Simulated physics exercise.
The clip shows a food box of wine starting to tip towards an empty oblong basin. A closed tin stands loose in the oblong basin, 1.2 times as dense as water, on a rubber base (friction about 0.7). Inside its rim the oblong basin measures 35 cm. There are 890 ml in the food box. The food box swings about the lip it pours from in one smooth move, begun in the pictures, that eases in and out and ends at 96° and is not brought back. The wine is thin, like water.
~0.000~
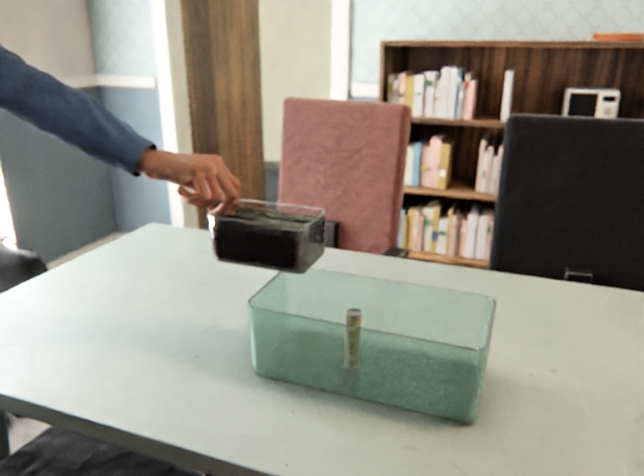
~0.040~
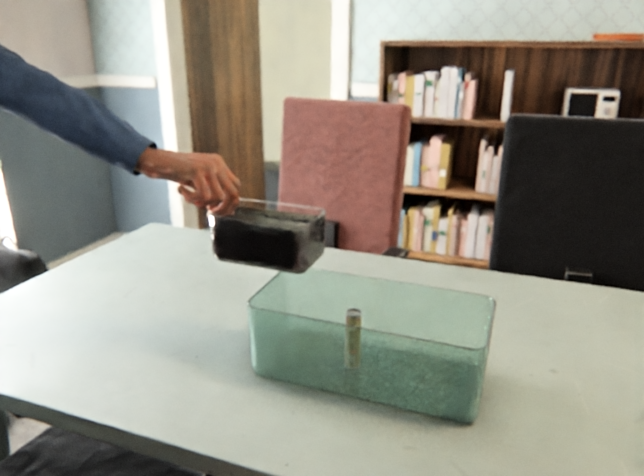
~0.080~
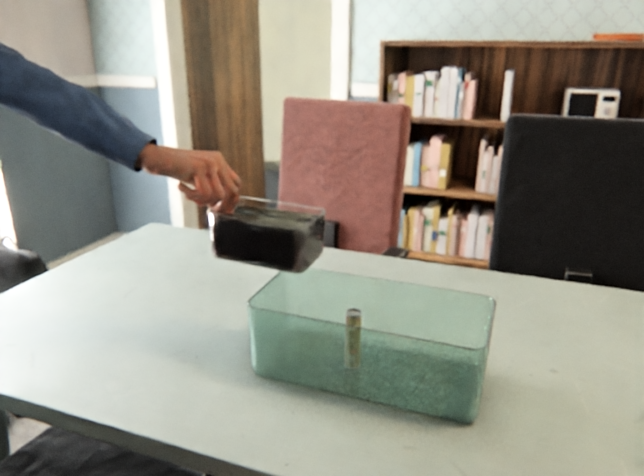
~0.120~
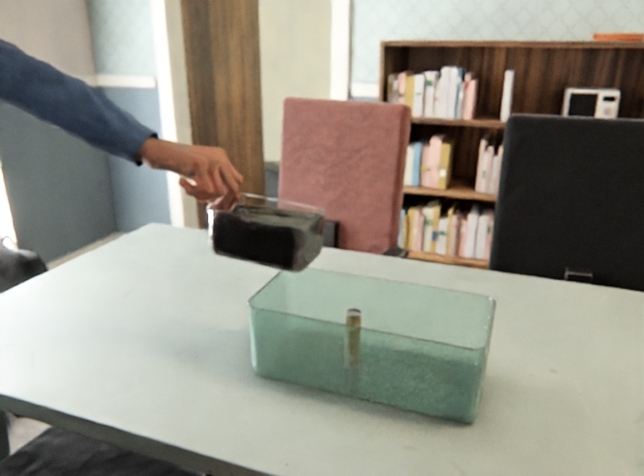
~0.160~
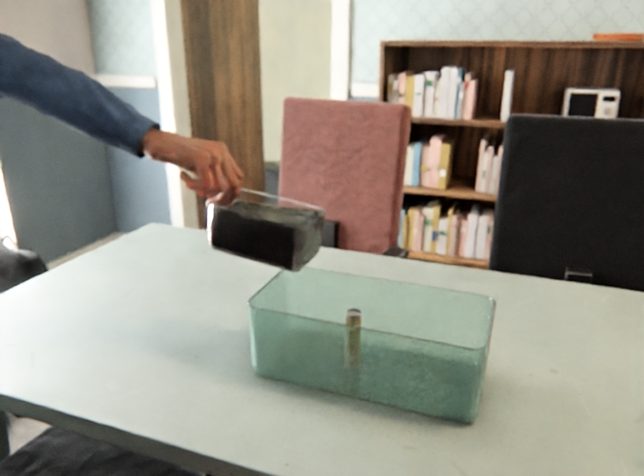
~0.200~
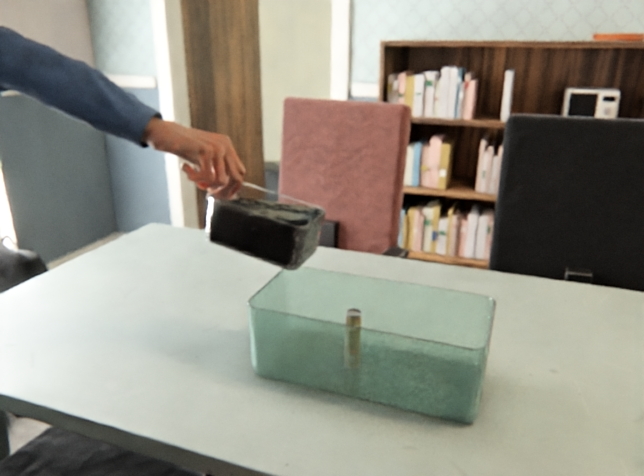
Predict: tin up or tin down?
It keeps standing.
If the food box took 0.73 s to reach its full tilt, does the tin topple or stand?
The tin topples.
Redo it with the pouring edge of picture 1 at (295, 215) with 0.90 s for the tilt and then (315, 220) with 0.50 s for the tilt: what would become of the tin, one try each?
First it remains upright; then it falls.
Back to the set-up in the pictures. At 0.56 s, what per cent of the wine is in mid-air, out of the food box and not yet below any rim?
About 36 per cent.
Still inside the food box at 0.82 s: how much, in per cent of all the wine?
About 10 per cent.
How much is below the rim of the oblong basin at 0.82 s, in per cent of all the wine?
About 74 per cent.
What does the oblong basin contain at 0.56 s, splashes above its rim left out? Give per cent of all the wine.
Near 8 in a hundred.
By 0.56 s the tilt is 66° and 56 per cent is still to pour; the tin stands where it began.
By 0.82 s the tilt is 94° and 9 per cent is still to pour; the tin stands where it began.
By 1.10 s the tilt is 96° and 2 per cent is still to pour; the tin stands where it began.
By 1.40 s the tilt is 96° and 0 per cent is still to pour; the tin stands where it began.
At rest the tin stands where it began.
